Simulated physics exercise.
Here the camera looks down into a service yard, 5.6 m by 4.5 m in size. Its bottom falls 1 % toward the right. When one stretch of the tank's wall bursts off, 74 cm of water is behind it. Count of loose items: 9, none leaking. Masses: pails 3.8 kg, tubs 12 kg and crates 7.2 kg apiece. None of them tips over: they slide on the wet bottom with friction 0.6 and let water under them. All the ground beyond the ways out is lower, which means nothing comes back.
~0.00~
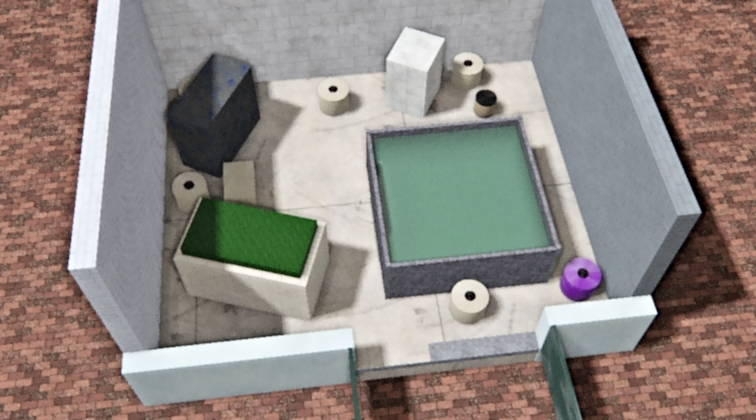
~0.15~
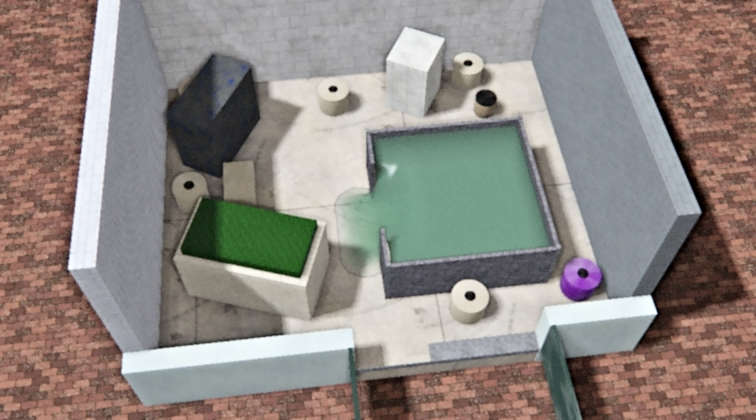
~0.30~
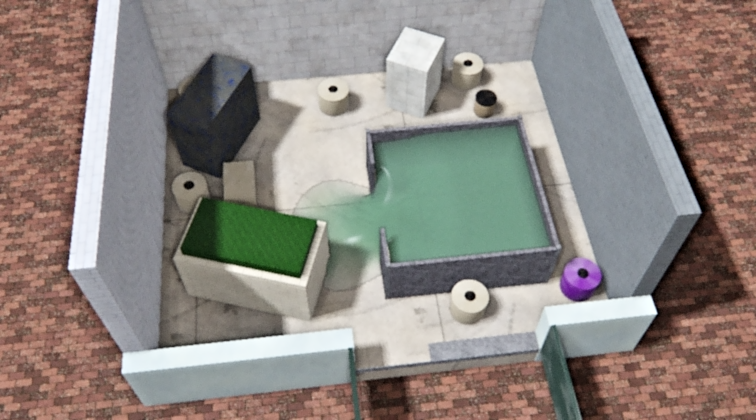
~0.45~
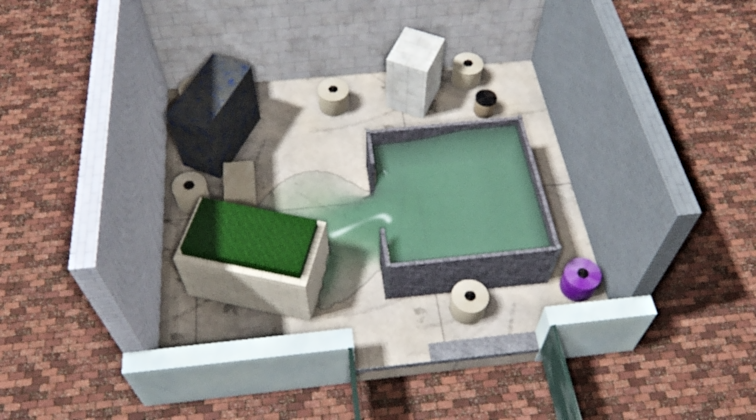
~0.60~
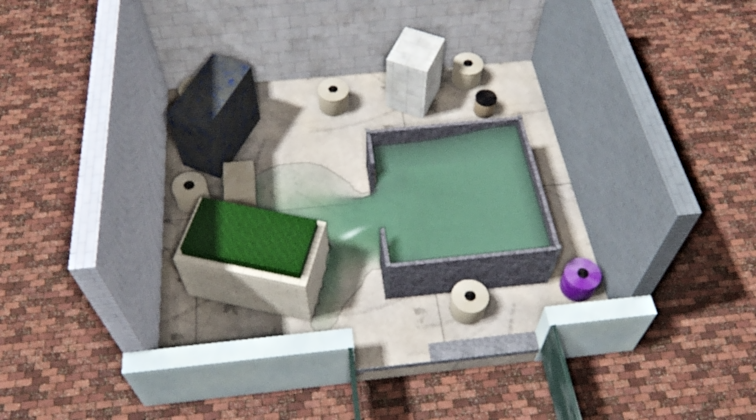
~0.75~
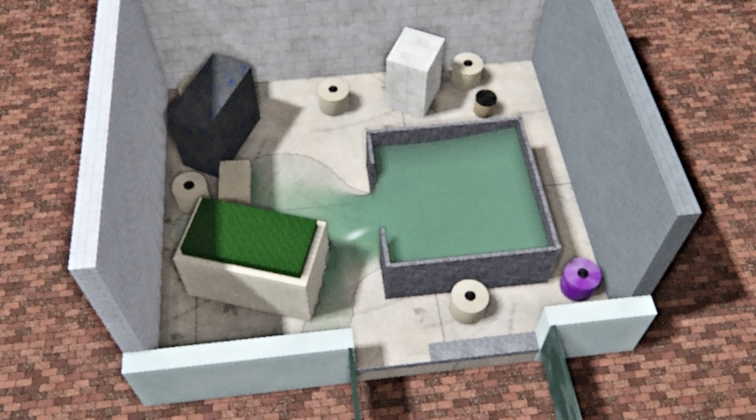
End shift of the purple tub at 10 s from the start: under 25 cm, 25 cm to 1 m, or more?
Shift: Medium.
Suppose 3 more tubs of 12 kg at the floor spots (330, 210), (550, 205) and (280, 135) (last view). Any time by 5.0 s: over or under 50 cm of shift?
Answers, first to last: Exceeding, not exceeding, exceeding.
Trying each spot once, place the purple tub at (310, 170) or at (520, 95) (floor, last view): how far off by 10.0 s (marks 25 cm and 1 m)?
Taken in turn, it is carried a long way and then glides a modest way.
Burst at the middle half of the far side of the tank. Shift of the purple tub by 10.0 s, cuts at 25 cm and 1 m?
Outcome for the purple tub: It is borne far off.
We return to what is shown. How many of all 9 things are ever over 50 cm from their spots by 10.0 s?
The tally stands at 7.
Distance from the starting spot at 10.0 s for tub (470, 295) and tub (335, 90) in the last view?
In that order: 120 cm, 120 cm.
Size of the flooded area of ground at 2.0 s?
Somewhere about 14 m2, give or take.
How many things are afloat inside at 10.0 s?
Then: 9.
After 2.0 s the purple tub is near (583, 273), 0.0 m from its start, aground; 0 of 9 are out; 3 afloat.
After 4.5 s the purple tub is near (583, 273), 0.0 m from its start, aground; 0 of 9 are out; 4 afloat.
After 7.0 s the purple tub is near (579, 244), 0.4 m from its start, aground; 0 of 9 are out; 7 afloat.
After 10.0 s the purple tub is near (574, 219), 0.8 m from its start, afloat; 0 of 9 are out; 9 afloat.
